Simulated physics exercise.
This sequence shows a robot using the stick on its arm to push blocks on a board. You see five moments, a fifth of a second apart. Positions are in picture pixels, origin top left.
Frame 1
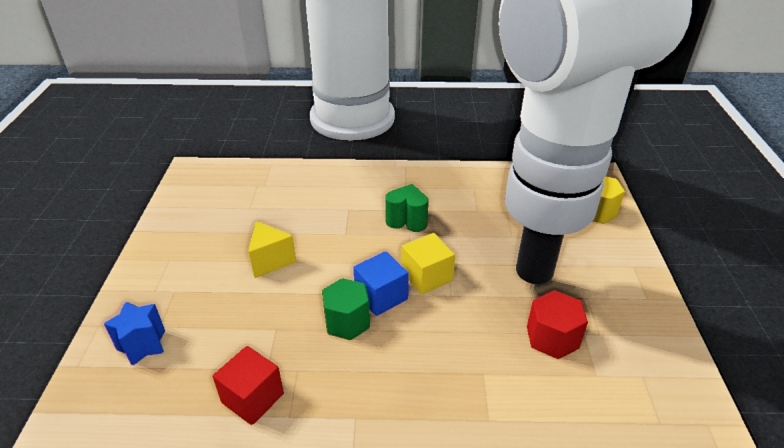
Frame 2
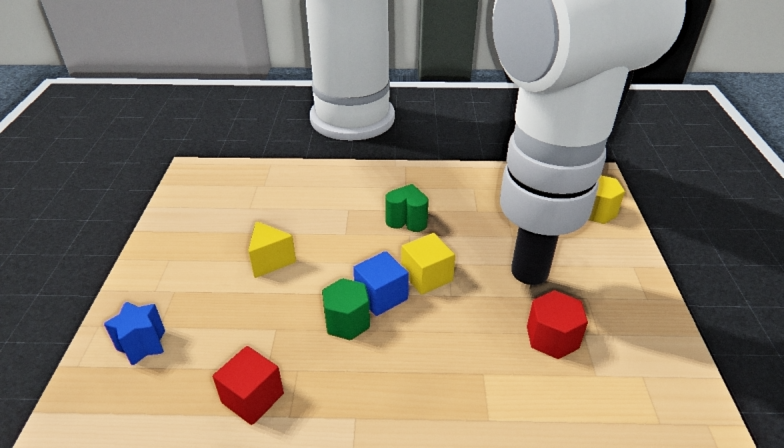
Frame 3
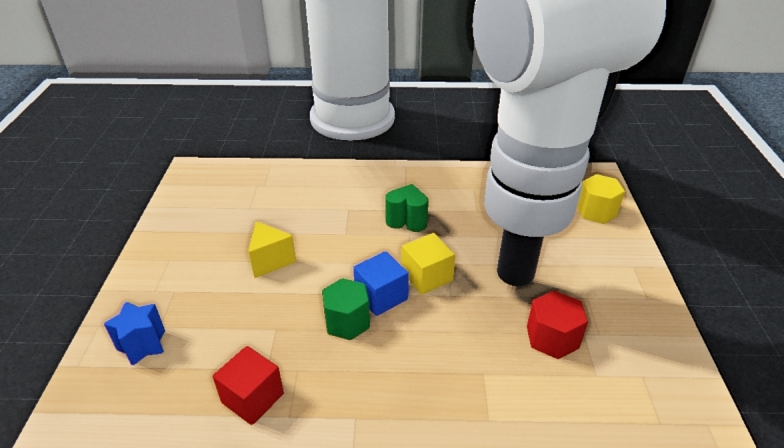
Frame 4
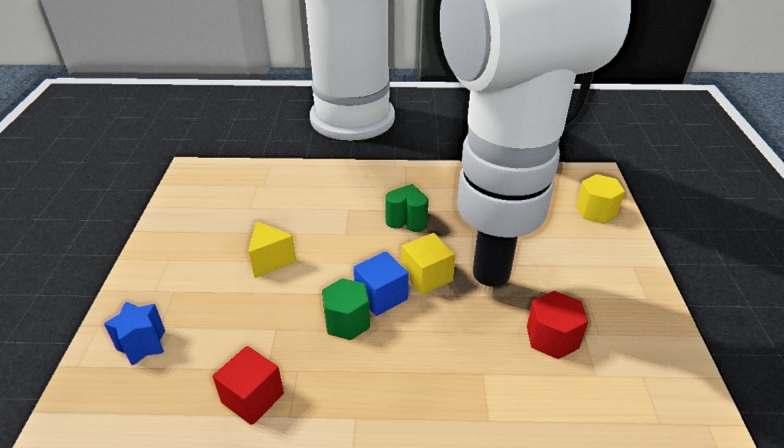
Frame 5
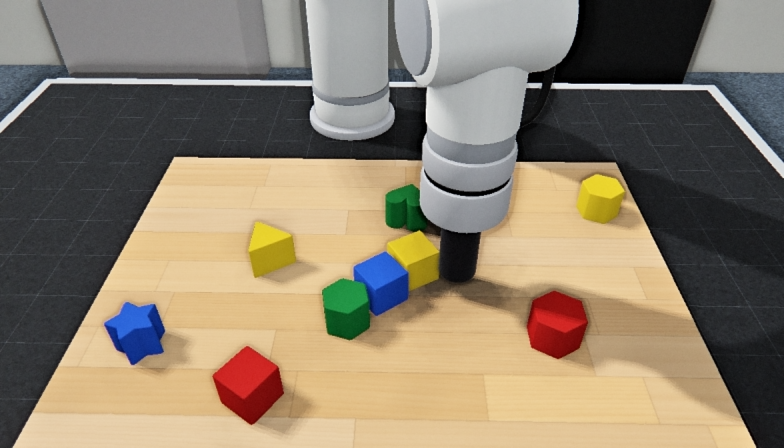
A robot arm moves its black stick left across the board and nudges a yellow cube.
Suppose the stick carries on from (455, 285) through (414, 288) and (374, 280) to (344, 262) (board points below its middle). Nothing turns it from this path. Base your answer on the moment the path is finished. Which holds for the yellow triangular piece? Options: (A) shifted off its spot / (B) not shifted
My answer is option B.
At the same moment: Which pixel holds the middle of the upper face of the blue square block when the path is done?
Its top face will be centred at roughly (322, 267).
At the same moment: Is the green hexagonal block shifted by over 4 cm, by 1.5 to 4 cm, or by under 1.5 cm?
Middling, 1.5 to 4 cm.
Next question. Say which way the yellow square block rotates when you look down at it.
Verdict: Clockwise.
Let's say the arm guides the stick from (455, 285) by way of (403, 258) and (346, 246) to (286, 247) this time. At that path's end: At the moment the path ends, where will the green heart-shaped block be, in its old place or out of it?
My prediction: It remains in place.
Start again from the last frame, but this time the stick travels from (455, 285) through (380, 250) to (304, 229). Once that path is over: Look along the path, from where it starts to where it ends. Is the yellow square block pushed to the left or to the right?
That's a shift to the left.
What follows on the original path. One third of the way, stick (414, 275); green hexagonal block (342, 296); blue square block (372, 269); yellow square block (393, 239).
Two thirds of the way, stick (373, 267); green hexagonal block (321, 302), turned 50° anticlockwise; blue square block (331, 267), turned 20° anticlockwise; yellow square block (373, 227), turned 40° clockwise.
At the end, stick (343, 248); yellow triangular piece still; green hexagonal block (321, 302), turned 50° anticlockwise; blue square block (322, 267), turned 40° anticlockwise; yellow square block (369, 218), turned 70° clockwise.
